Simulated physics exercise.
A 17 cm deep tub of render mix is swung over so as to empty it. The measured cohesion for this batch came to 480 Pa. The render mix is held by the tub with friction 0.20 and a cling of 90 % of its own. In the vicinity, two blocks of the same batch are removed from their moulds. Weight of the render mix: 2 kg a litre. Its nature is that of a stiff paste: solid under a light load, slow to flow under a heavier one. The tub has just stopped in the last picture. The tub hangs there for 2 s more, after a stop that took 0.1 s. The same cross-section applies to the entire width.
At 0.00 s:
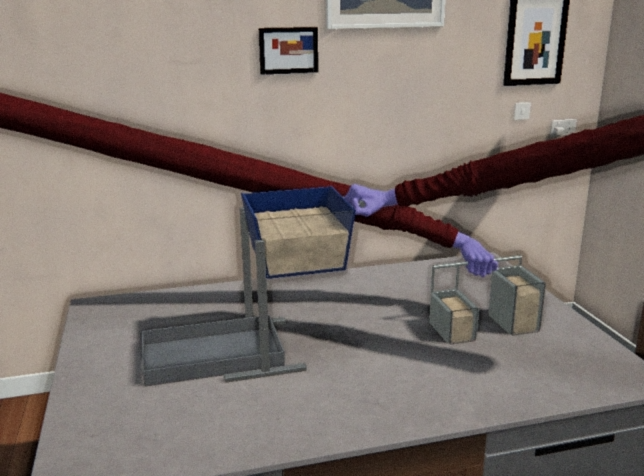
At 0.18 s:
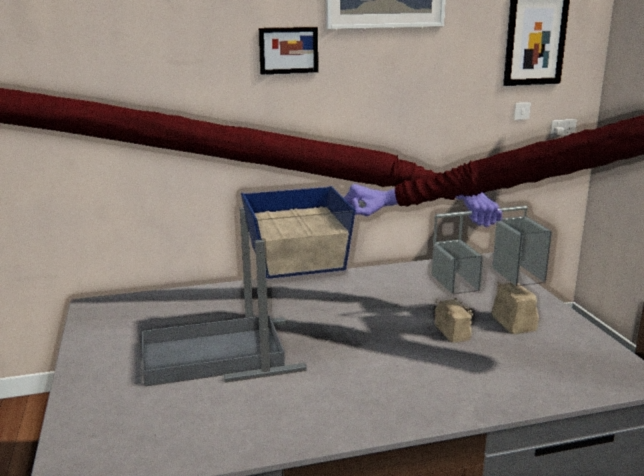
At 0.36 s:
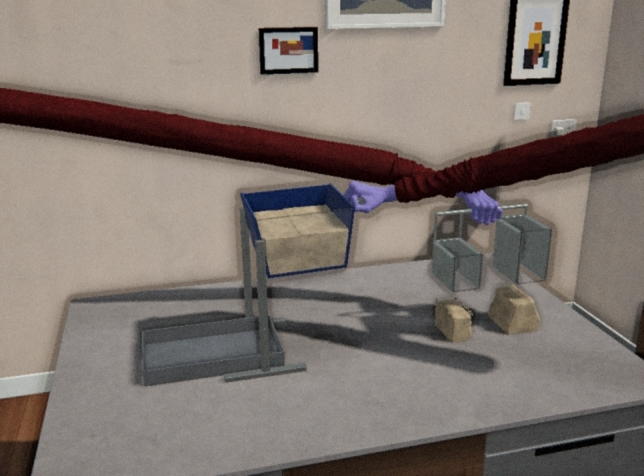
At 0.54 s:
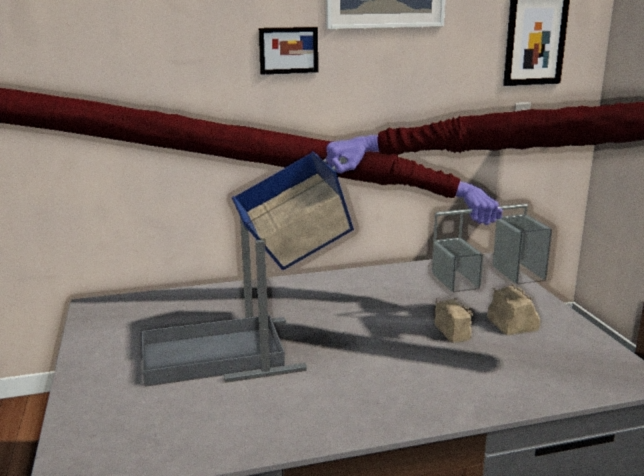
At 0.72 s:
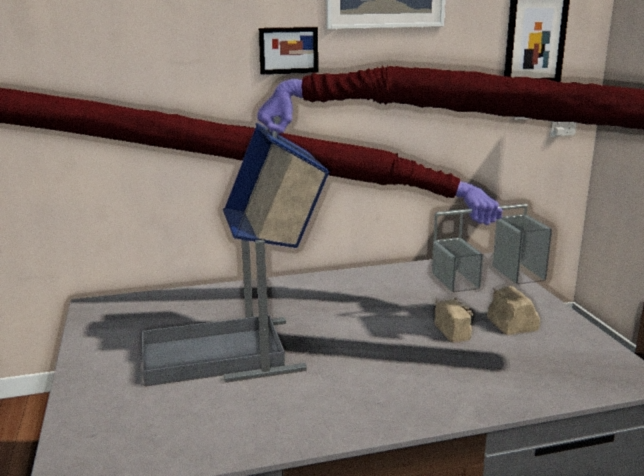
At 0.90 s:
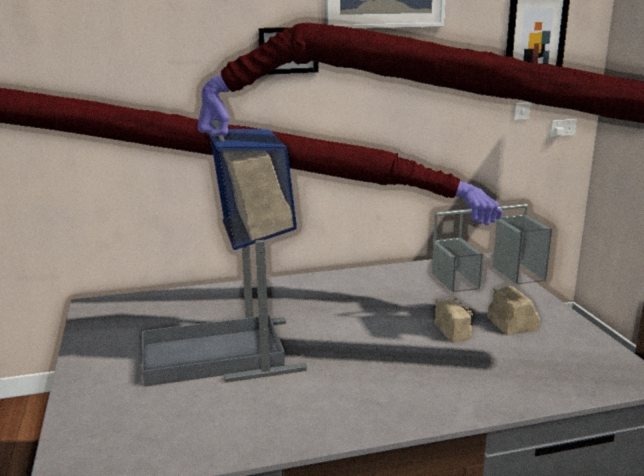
At the start, one purple-gloved hand holds a blue tub of pale mix upright on a stand while another grips two moulds at right. The moulds lift off, leaving two blocks that slump slightly, the larger one more, and then the first hand swings the tub leftward onto its side.
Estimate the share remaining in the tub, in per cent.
Roughly 29 per cent remains in the tub.
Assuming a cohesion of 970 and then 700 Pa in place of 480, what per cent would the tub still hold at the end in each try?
In order: Around 40 % and around 35 %.
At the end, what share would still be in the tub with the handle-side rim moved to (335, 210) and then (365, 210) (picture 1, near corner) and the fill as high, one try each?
I'd say near 45 percent the first time and near 30 percent the second.
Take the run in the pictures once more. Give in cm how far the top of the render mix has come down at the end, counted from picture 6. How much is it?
Roughly 16 cm.
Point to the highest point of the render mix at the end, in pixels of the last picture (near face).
It ends up highest close to (266, 215).
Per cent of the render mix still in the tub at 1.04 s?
It comes to about 70 percent of the start.
By 1.04 s, the tub is at 95 degrees and holds 68 %.
By 1.21 s, the tub is at 95 degrees and holds 37 %.
By 1.38 s, the tub is at 95 degrees and holds 35 %.
By 1.55 s, the tub is at 95 degrees and holds 31 %.
By 2.90 s, at the end, the tub is at 95 degrees and holds 29 %.
